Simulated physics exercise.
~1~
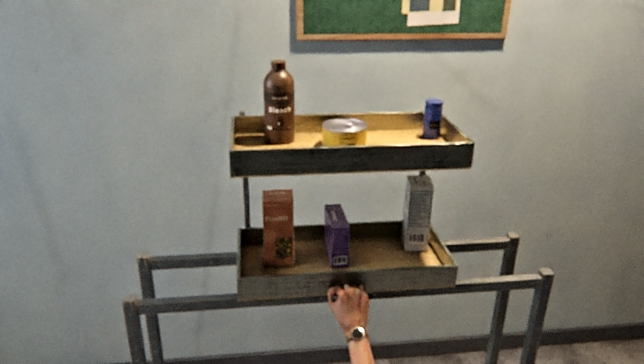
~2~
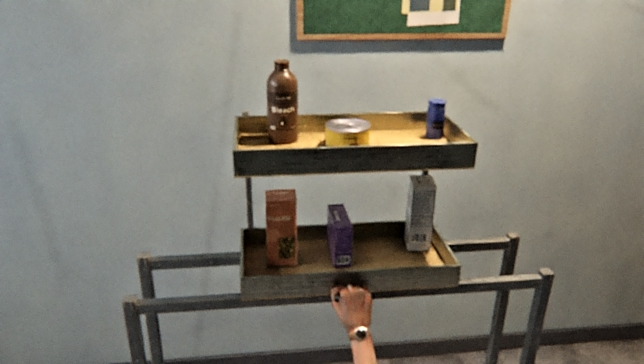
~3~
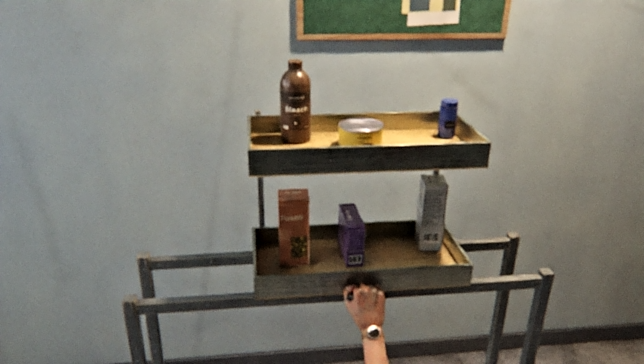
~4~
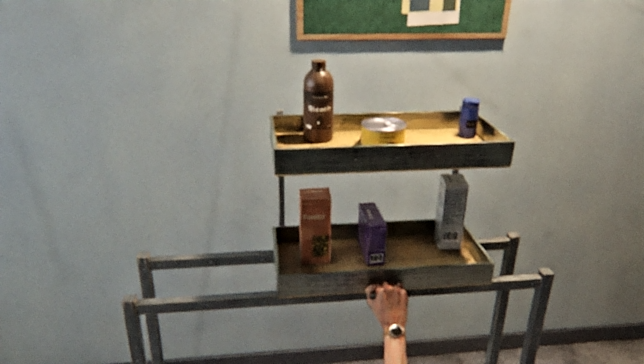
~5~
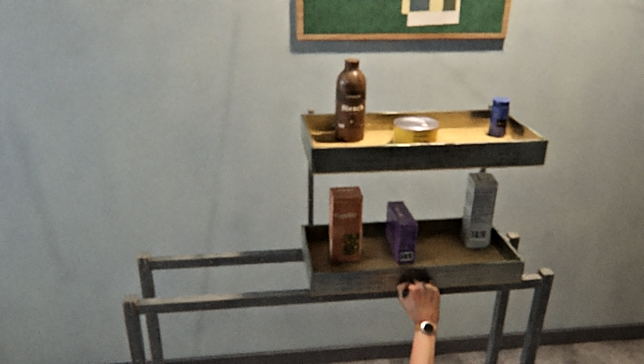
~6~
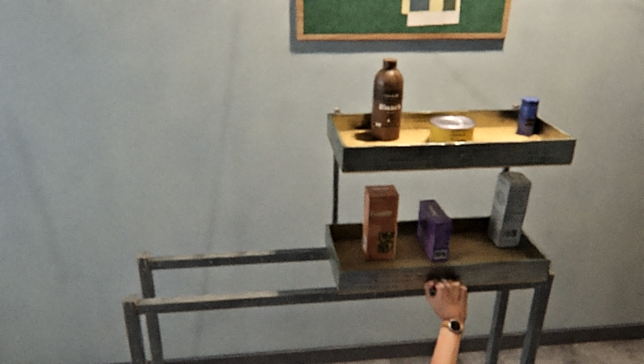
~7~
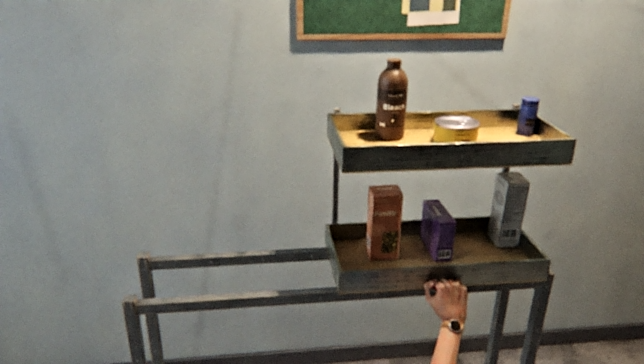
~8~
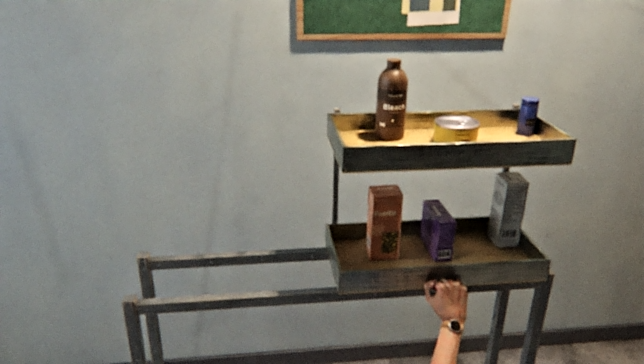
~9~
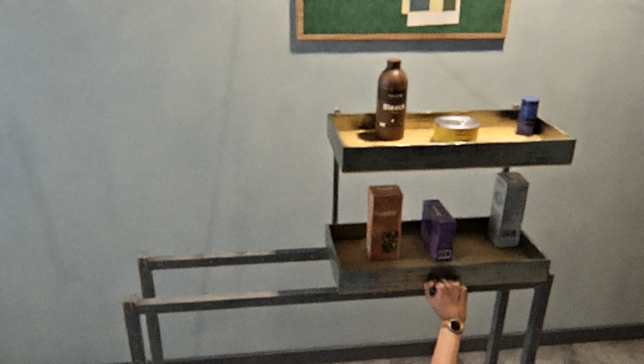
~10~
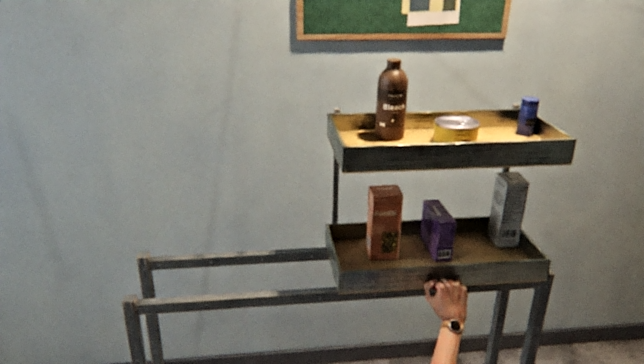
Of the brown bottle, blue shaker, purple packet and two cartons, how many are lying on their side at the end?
None of them are lying on their side. The bottle, the shaker, the packet and both cartons are all still upright when the tray is at rest on the right.
A two-level tray carrying a brown bottle, a yellow tub, a blue shaker, two cartons and a purple packet slides right along a metal frame, a hand at its lower edge. It stops at the right end and stays there, the items still in place.
